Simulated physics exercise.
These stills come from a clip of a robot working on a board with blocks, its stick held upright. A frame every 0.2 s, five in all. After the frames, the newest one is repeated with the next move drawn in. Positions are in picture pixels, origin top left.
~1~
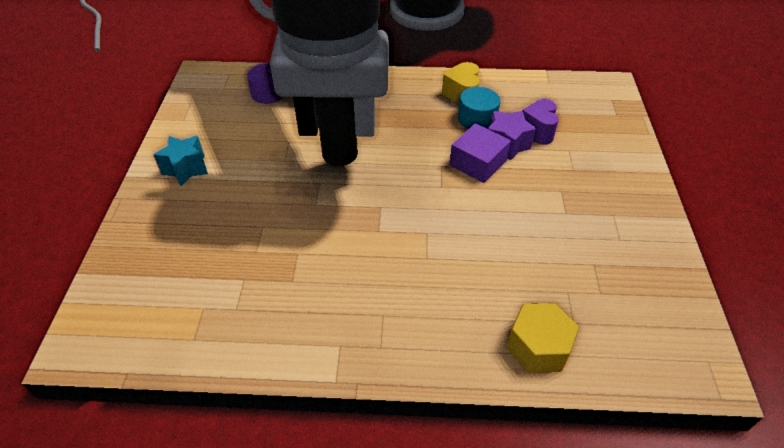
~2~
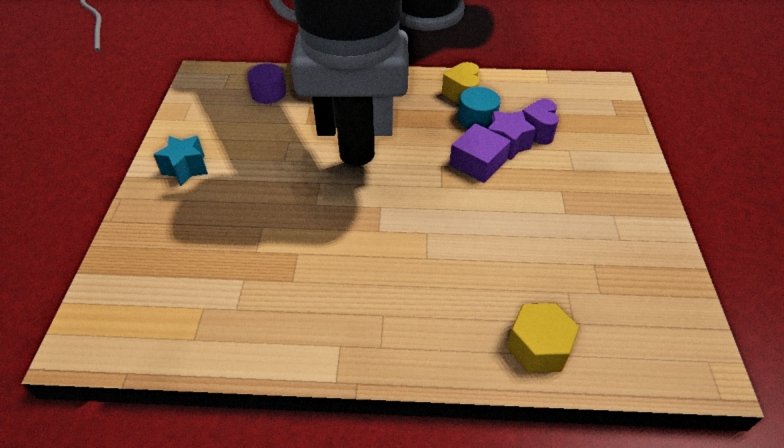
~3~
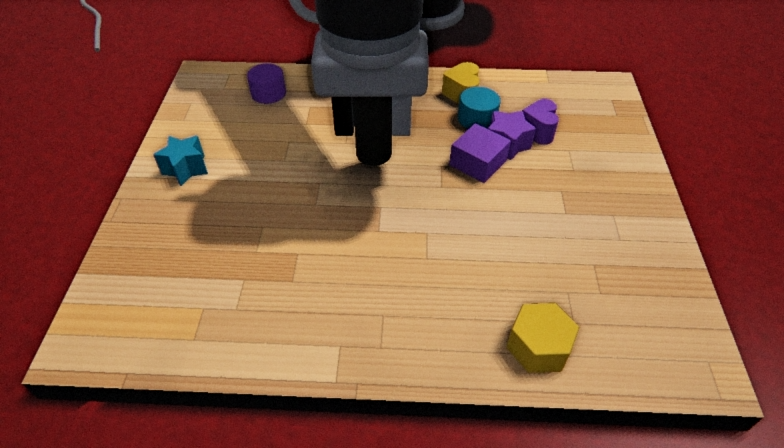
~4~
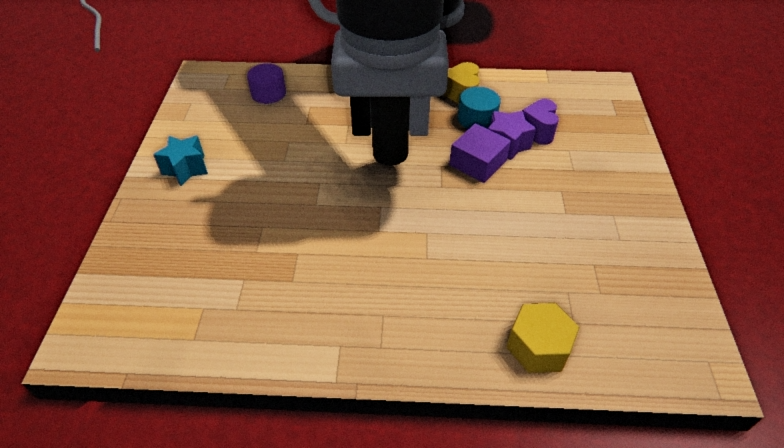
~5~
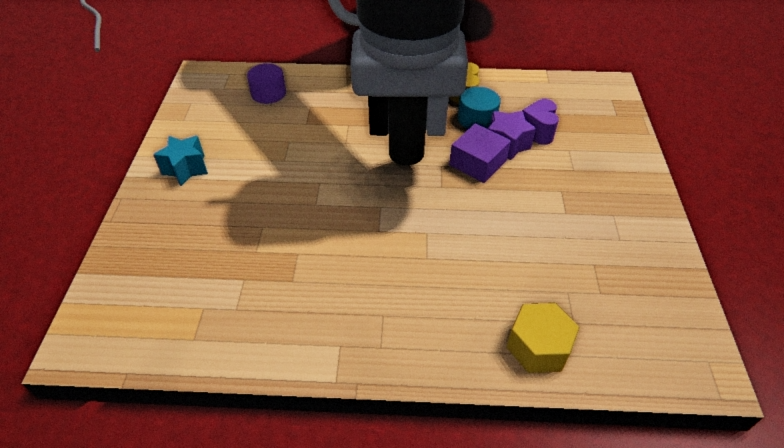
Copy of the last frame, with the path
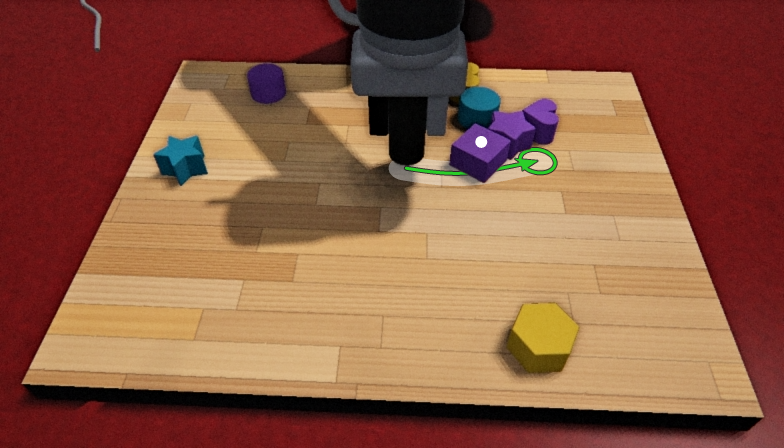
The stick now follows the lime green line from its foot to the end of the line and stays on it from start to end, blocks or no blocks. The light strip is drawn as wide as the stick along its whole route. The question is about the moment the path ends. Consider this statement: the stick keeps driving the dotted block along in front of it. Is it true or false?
The statement is true.
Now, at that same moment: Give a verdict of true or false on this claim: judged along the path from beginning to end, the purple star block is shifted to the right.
The statement is incorrect.
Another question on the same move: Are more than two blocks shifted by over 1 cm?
I believe so.
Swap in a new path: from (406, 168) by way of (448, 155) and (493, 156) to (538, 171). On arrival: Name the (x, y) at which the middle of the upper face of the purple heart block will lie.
That would be at about pixel (556, 102).
The line goes from (406, 168) via (474, 172), ending at (538, 161); the dot is on the purple four-sided block.
The first path, step by step. One third of the way, stick at (454, 159); purple four-sided block at (496, 141); purple star block at (519, 119); purple heart block at (548, 108), turned 15° clockwise.
Two thirds of the way, stick at (499, 155); purple four-sided block at (537, 132), turned 20° anticlockwise; purple star block at (543, 107), turned 15° anticlockwise; purple heart block at (567, 95).
At the end, stick at (541, 147); turquoise round block unmoved; purple four-sided block at (572, 120), turned 40° anticlockwise; purple star block at (561, 94), turned 35° anticlockwise; purple heart block at (576, 78), turned 15° anticlockwise.
